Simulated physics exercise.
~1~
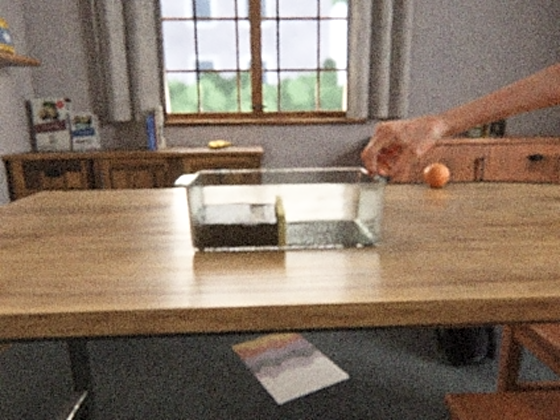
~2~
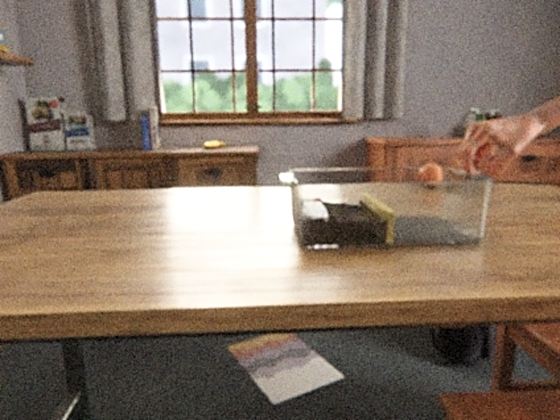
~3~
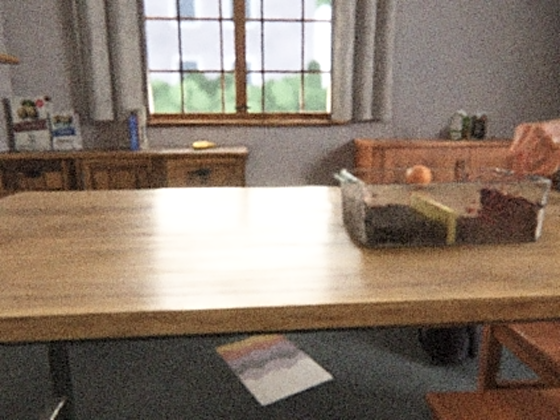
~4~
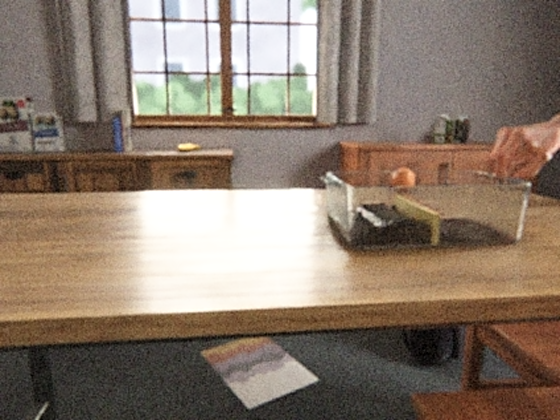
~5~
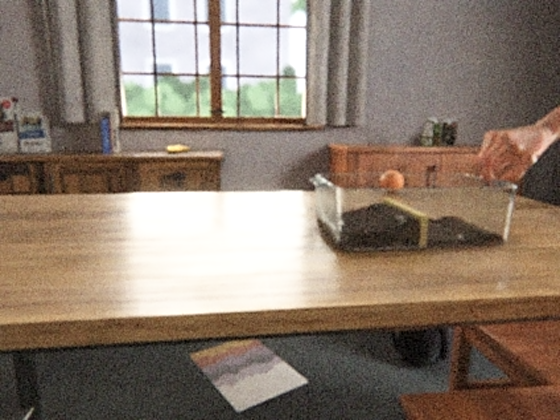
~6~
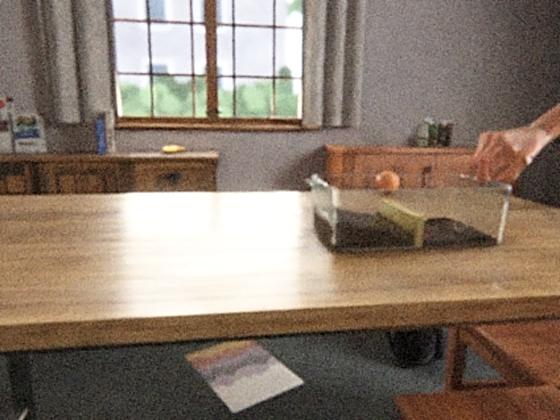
A clear oblong tub with a pale upright divider stands on a wooden table, seen from the front at about table height, with dark wine on its left side only. Behind are a curtained window, wooden cabinets and a small orange ball, while a colourful sheet lies on the floor below. A hand at the right pulls the tub rightward across the table as the view pans slightly right. The wine surges and sloshes over the divider, and a little escapes the tub. Finally the tub rests, with dark wine on both sides.
